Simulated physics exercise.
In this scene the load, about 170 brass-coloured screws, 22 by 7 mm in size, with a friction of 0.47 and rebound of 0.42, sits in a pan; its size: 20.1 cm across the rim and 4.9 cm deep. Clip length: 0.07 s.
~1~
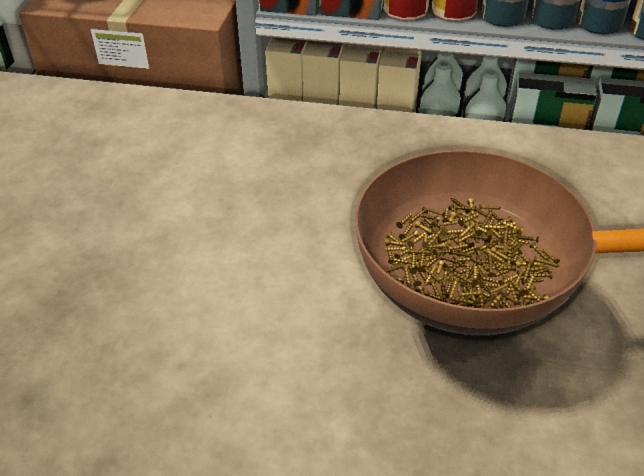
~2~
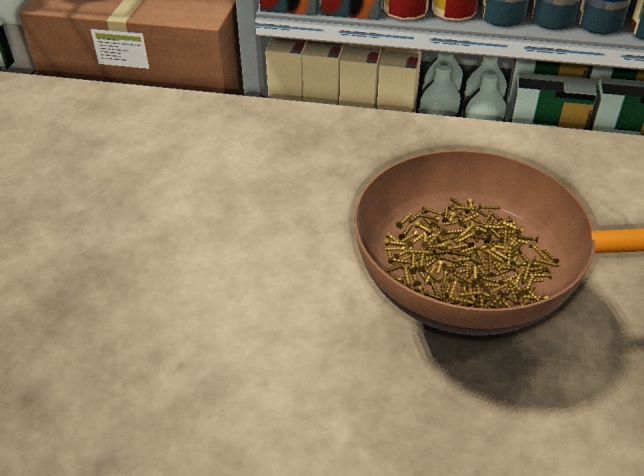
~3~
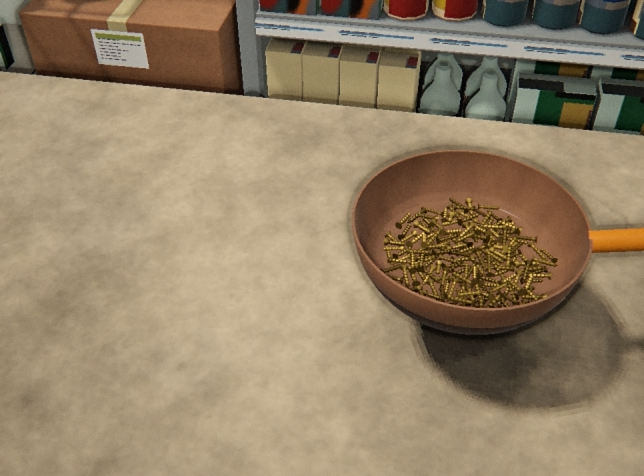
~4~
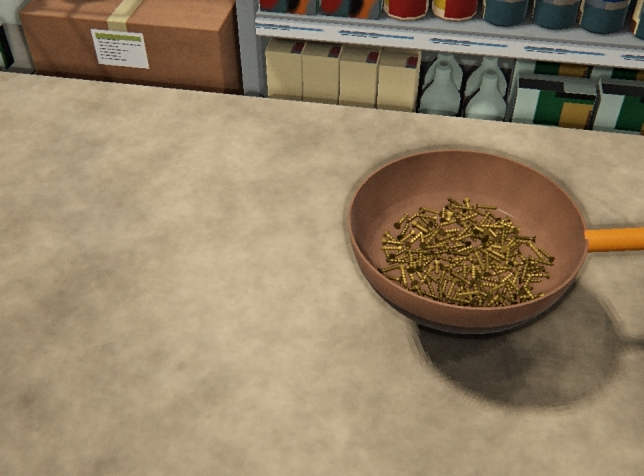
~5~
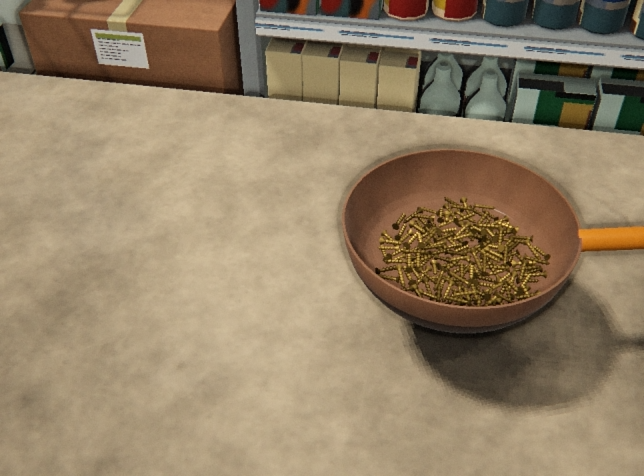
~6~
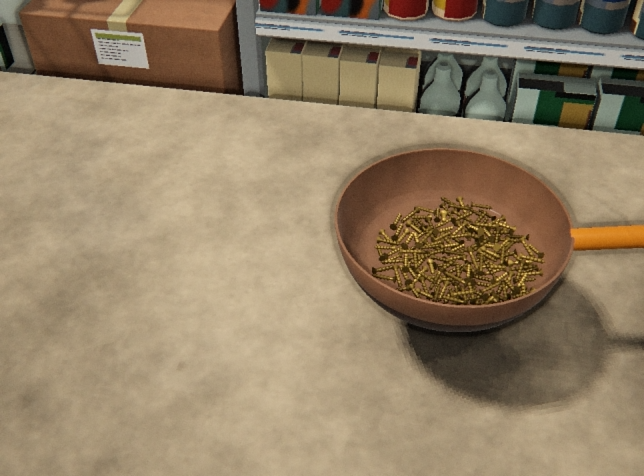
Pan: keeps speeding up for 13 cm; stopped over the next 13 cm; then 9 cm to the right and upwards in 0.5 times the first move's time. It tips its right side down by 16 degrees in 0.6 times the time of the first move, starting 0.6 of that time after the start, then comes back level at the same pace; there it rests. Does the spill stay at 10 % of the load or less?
Yes.
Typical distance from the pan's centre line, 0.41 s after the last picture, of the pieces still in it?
I'd say some 5.5 cm.
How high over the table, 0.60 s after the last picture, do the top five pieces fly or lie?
Roughly 19 cm above the table.
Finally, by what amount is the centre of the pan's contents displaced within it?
It ends up roughly 1.5 centimetres off.
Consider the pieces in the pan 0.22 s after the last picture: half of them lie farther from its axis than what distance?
Some 5.0 cm.
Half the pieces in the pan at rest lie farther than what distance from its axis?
5.0 centimetres, give or take.
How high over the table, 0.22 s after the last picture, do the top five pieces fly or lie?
My guess is near 13 centimetres up.
Then, 0.22 s after the last picture, tilt 3 degrees; pan 100 %; middle of all pieces near (230, 229).
Then, 0.41 s after the last picture, tilt 15 degrees; pan 100 %; middle of all pieces near (190, 173).
Then, 0.60 s after the last picture, tilt 0 degrees; pan 100 %; middle of all pieces near (251, 175).
Then, 0.75 s after the last picture, tilt 0 degrees; pan 100 %; middle of all pieces near (252, 175).
In the end, pan 100 %.
